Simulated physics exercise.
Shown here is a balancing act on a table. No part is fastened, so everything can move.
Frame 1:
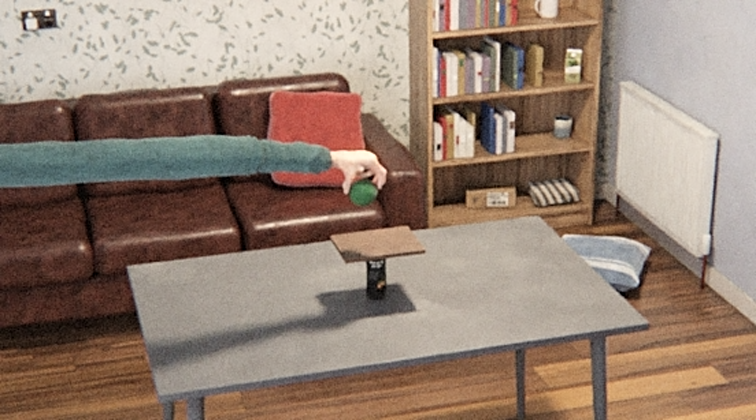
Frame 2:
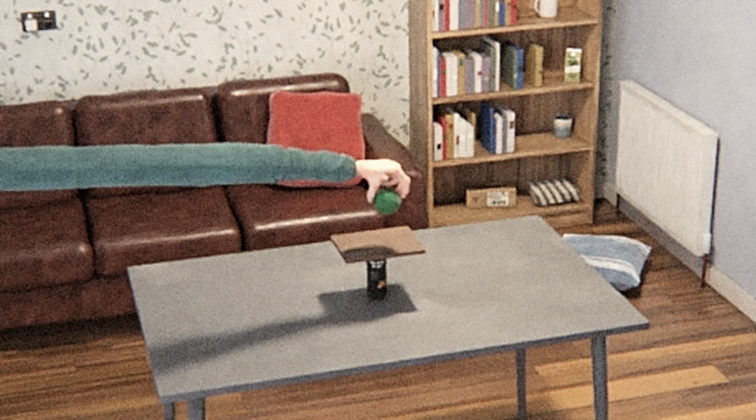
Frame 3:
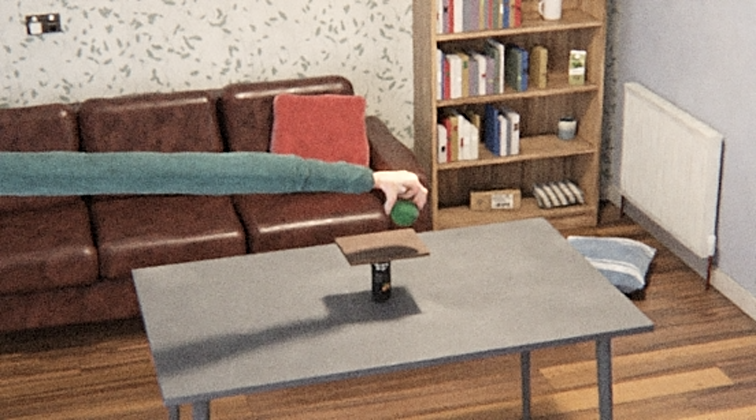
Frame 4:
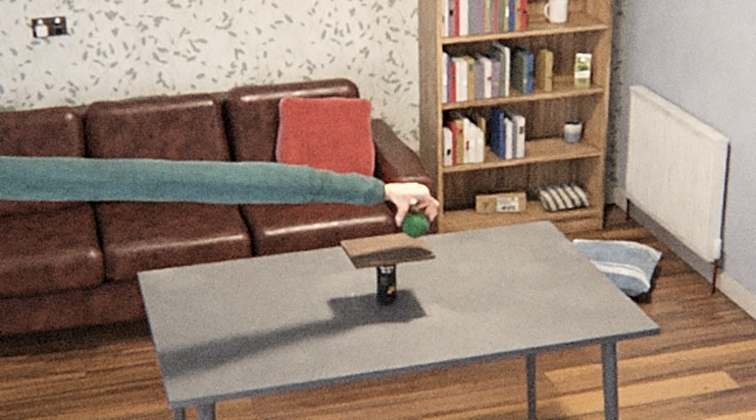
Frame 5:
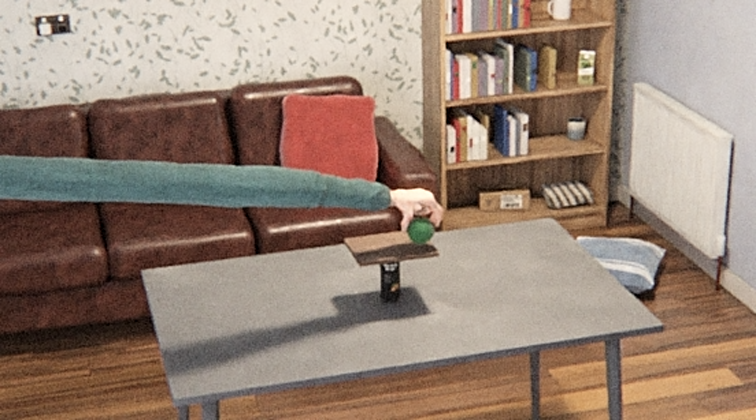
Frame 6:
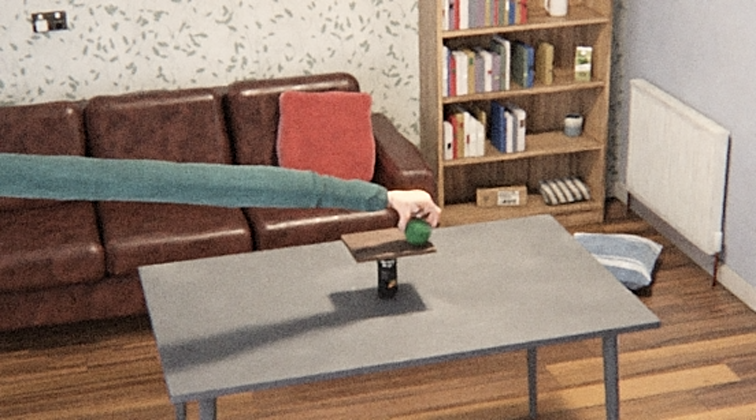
A long teal-sleeved arm reaches in from the left across a living room, seen from slightly above, with a brown leather sofa, a bookcase and a white radiator behind a grey table. On the table a small brown board rests on a black can, and the hand holds a green apple. The hand carries the apple rightward and down onto the board's right side, still gripping it, while the camera shifts slightly.
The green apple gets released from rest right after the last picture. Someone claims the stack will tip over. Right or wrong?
Right, it tips over.
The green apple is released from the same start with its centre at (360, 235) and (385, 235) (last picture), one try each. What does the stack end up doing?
Result of try one is that it tips over, and of try two that it stays stable.
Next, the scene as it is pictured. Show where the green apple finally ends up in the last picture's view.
About (439, 288).
Then, 0.40 s on from there, green apple now fallen; brown board turned 45° from how it was put.
Then, 0.50 s on from there, brown board turned 70° from how it was put.
Then, 0.70 s on from there, brown board now fallen.
Then, 1.70 s on from there, things are still on the move.
In the end, fallen, green apple and brown board; black can unmoved. At the end, from the last picture's camera, green apple near (439, 288). The stack comes apart.
